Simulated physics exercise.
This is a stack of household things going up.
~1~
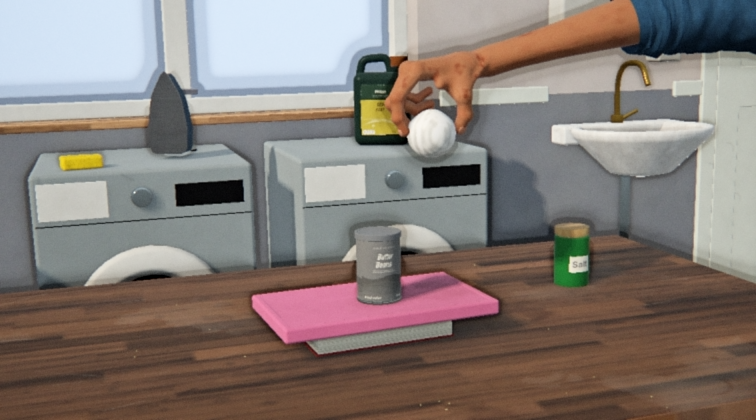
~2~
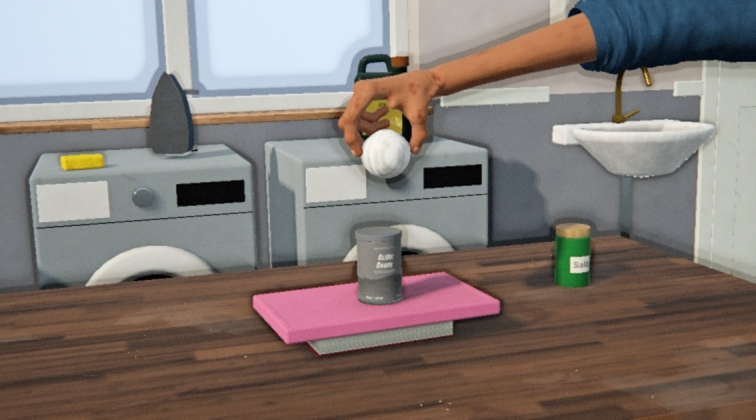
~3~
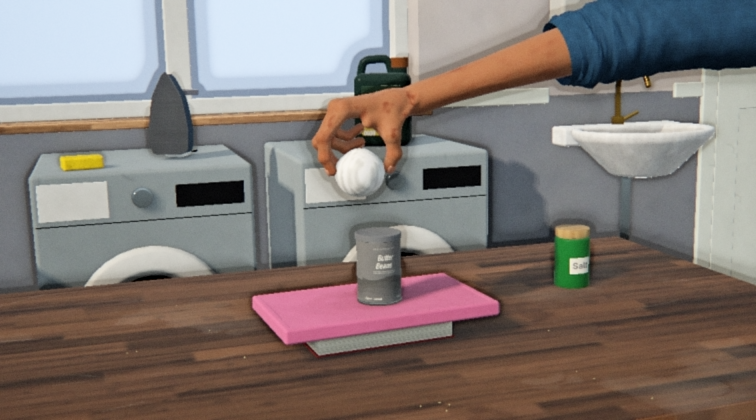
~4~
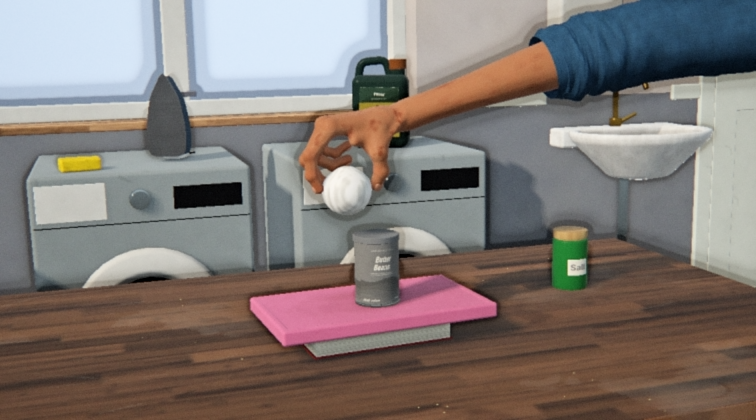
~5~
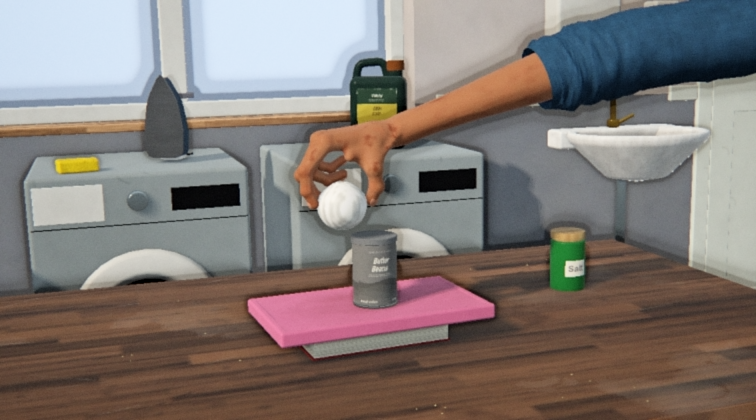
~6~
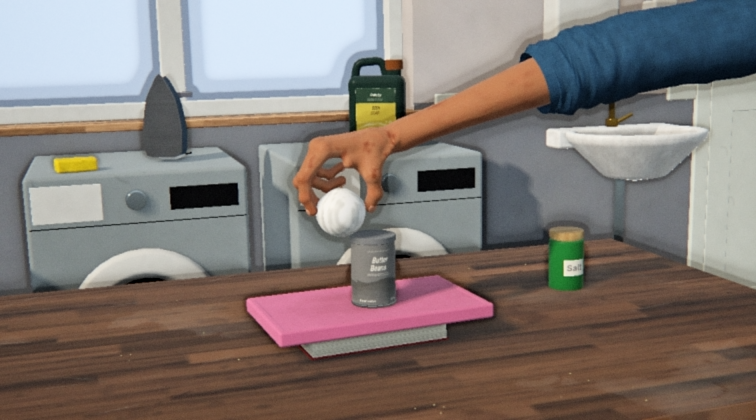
We see a hand carry a white onion left and downward above a grey can on a pink tray, slowing as it sets the onion against the can's upper left rim, fingers still holding it.
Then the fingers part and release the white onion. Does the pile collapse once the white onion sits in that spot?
Yes: The balance fails.
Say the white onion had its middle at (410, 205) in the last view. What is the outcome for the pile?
Outcome: The pile is knocked down.
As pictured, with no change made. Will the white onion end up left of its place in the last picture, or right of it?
Leftwards.
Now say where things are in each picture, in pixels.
The first picture shows coming down; white onion (432, 134); green jar (572, 255).
The second picture shows coming down; white onion (386, 154); pink tray (374, 305).
The third picture shows coming down; white onion (360, 173); green jar (572, 256).
The fourth picture shows coming down; white onion (347, 191); pink tray (371, 307).
The fifth picture shows coming down; white onion (342, 205); green jar (568, 259).
The sixth picture shows set down, still held; white onion (341, 212); pink tray (368, 308).
Then, 0.30 s on from there, white onion now fallen.
Then, 0.40 s on from there, things are still on the move.
In the end, fallen, white onion; the other 4 unmoved. At the end, from the last picture's camera, white onion near (304, 287). The pile comes apart.
